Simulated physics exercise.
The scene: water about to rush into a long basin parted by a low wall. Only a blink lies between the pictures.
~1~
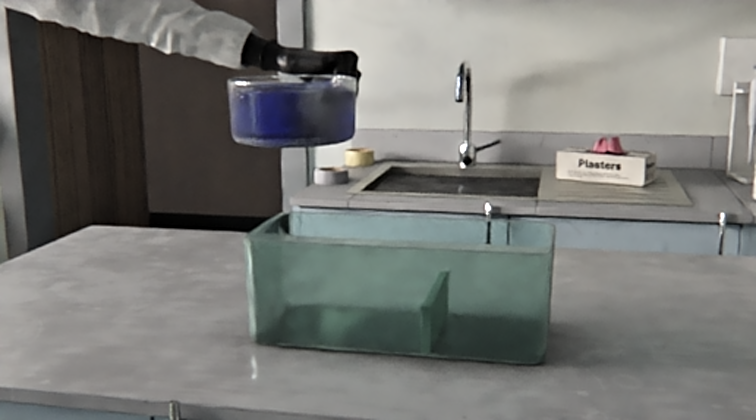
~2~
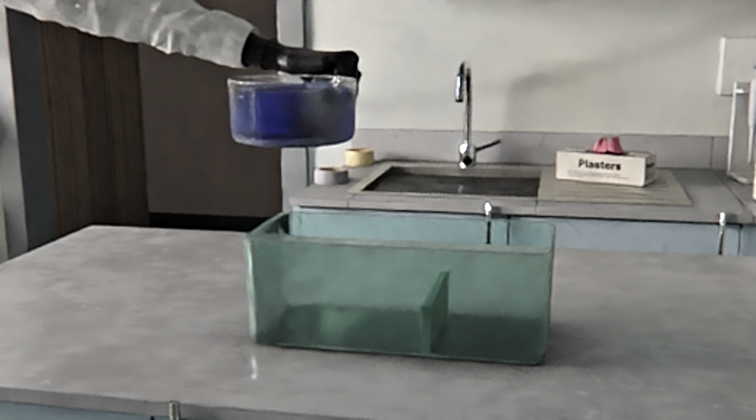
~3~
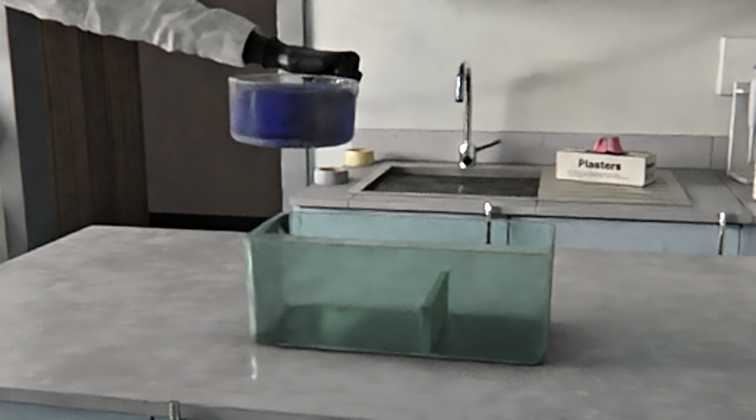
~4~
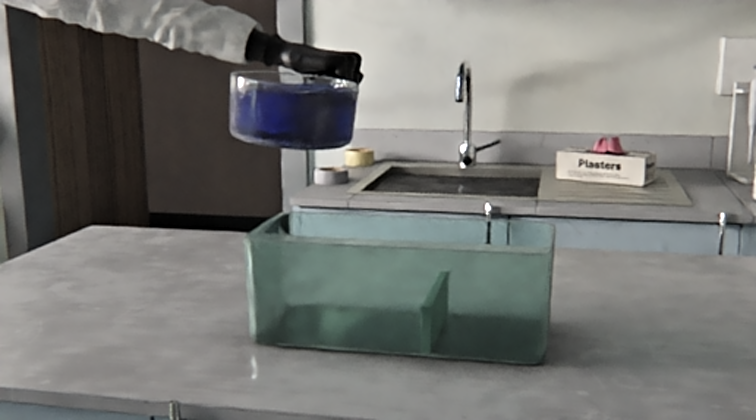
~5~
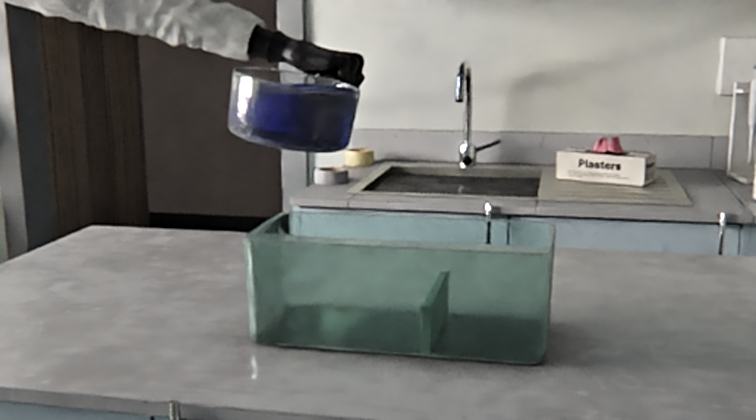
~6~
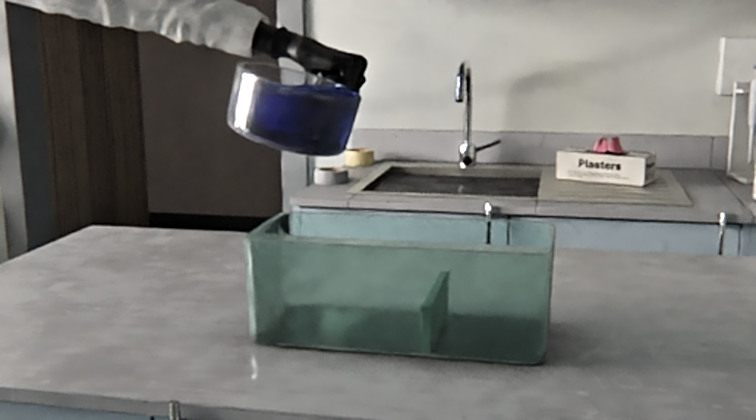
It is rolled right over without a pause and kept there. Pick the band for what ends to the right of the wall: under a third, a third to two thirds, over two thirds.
In the end under a third is right of the wall.
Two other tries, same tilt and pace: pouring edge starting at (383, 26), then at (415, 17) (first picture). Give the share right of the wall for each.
In turn 65 and 85 in a hundred.
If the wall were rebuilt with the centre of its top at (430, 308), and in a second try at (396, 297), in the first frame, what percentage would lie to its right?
Near 35 % and 70 %.
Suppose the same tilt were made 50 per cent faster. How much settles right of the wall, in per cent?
It comes to 10 per cent or so.
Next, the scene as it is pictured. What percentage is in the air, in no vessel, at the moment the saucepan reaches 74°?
Close to 40 per cent.
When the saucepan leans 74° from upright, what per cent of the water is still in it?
Close to 40 per cent.
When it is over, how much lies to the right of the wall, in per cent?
Some 15 per cent.
A moment on, the saucepan is tipped part way and 42 per cent is still to pour, 17 is left of the wall and 3 right of it.
Next, the saucepan is tipped right over and 6 per cent is still to pour, 73 is left of the wall and 13 right of it.
Then the saucepan is tipped right over and 0 per cent is still to pour, 83 is left of the wall and 13 right of it.
Later the saucepan is tipped right over and 0 per cent is still to pour, 84 is left of the wall and 14 right of it.
Finally, 84 per cent lies left of the wall, 14 right of it and 3 outside.
